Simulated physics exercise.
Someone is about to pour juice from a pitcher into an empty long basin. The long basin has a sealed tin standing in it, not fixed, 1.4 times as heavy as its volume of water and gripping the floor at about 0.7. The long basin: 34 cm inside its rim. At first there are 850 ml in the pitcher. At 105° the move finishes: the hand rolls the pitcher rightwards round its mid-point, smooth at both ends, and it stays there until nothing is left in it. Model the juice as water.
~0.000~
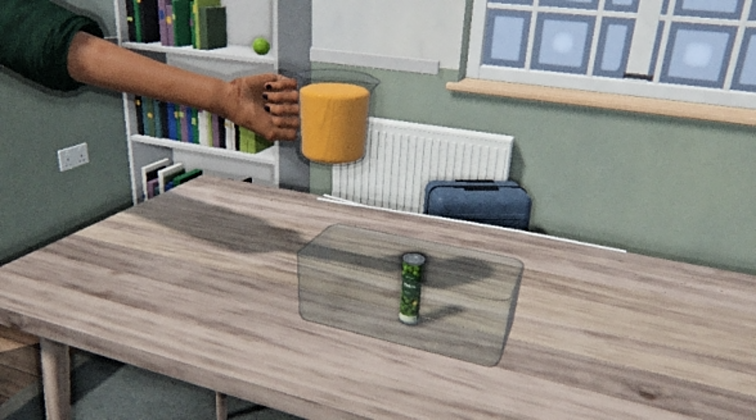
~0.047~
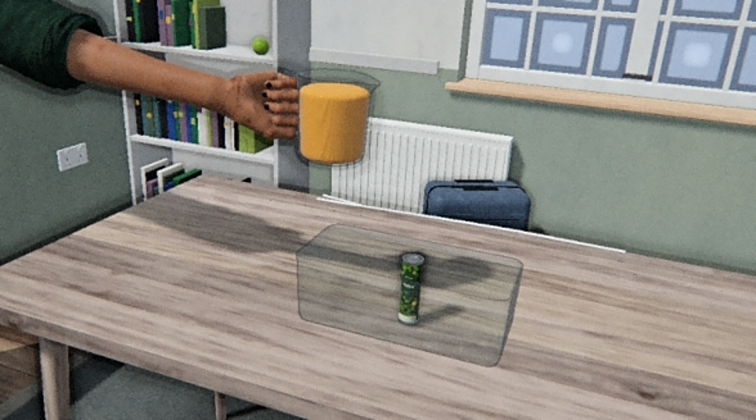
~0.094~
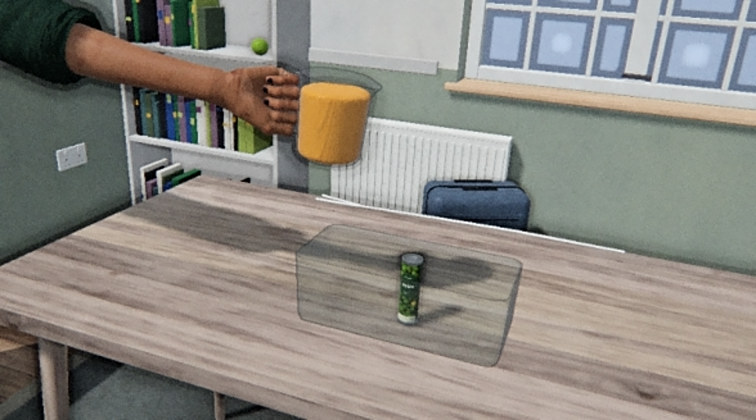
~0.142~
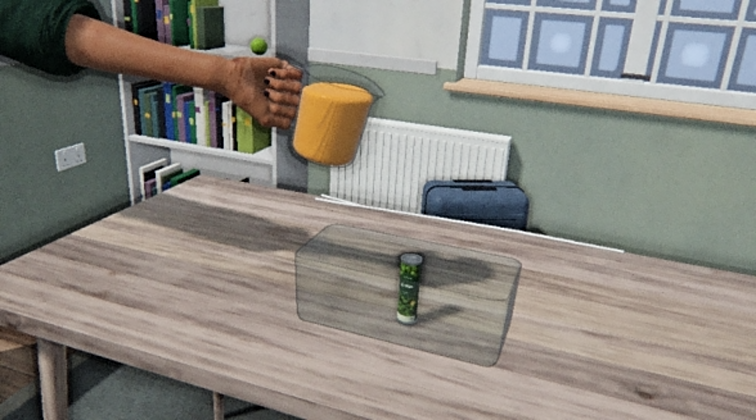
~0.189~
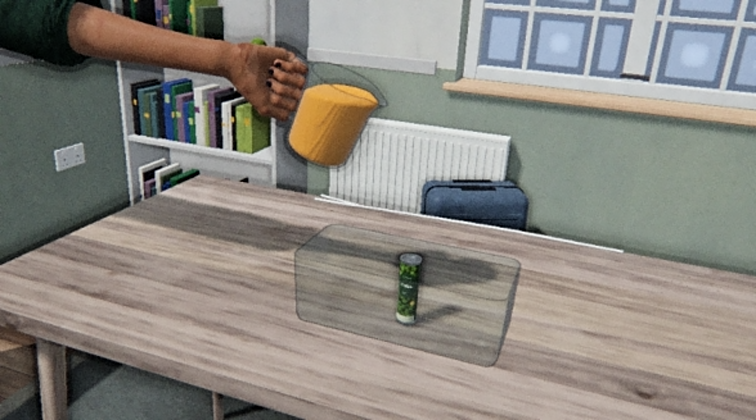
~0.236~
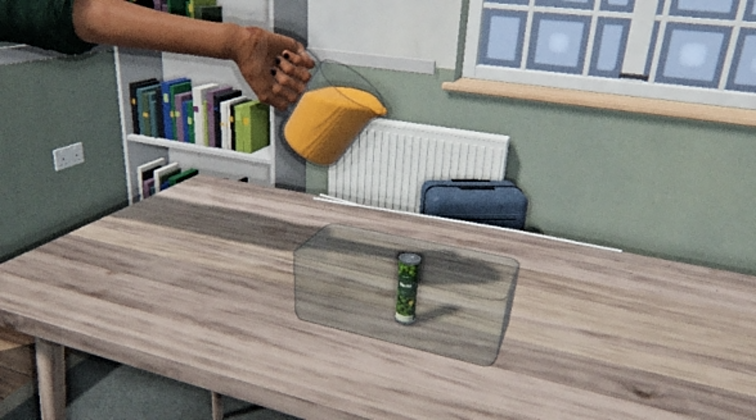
We see a hand holding a clear pitcher of orange juice above a wooden table, where a green tin stands inside a long transparent basin; the hand gradually tilts the pitcher rightwards, and the juice shifts toward its lip.
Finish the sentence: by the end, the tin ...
By the end, the tin is still upright.
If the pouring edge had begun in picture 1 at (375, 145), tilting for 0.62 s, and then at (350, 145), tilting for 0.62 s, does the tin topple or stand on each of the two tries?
Try 1: Still standing; try 2: Still standing.
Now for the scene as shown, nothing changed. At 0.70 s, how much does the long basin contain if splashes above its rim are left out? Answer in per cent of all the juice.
That comes to about 56 percent.
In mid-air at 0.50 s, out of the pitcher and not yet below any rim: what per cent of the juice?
Near 34 in a hundred.
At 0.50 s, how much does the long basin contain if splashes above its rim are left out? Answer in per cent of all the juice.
About 7%.
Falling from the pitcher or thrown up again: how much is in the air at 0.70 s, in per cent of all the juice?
28 per cent or so.
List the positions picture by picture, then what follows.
The first frame shows tilt 0°; pouring edge (380, 82); surface from (306, 86) to (370, 94); the long basin's rim runs from (315, 239) to (518, 281); the tin's top is at (414, 261).
The second frame shows tilt 1°; pouring edge (380, 83); surface from (306, 85) to (369, 94).
The third frame shows tilt 6°; pouring edge (382, 88); surface from (307, 85) to (370, 96).
The fourth frame shows tilt 13°; pouring edge (384, 95); surface from (308, 86) to (373, 98).
The fifth frame shows tilt 22°; pouring edge (387, 105); surface from (307, 95) to (379, 102).
The sixth frame shows tilt 33°; pouring edge (388, 116); surface from (301, 102) to (386, 109).
Then, 0.50 s in, the tilt is 96° and 58 per cent is still to pour; the tin stands where it began.
Then, 0.70 s in, the tilt is 105° and 16 per cent is still to pour; the tin stands where it began.
Then, 0.90 s in, the tilt is 105° and 3 per cent is still to pour; the tin stands where it began.
Then, 1.12 s in, the tilt is 105° and 0 per cent is still to pour; the tin stands where it began.
Finally, the tin stands where it began.
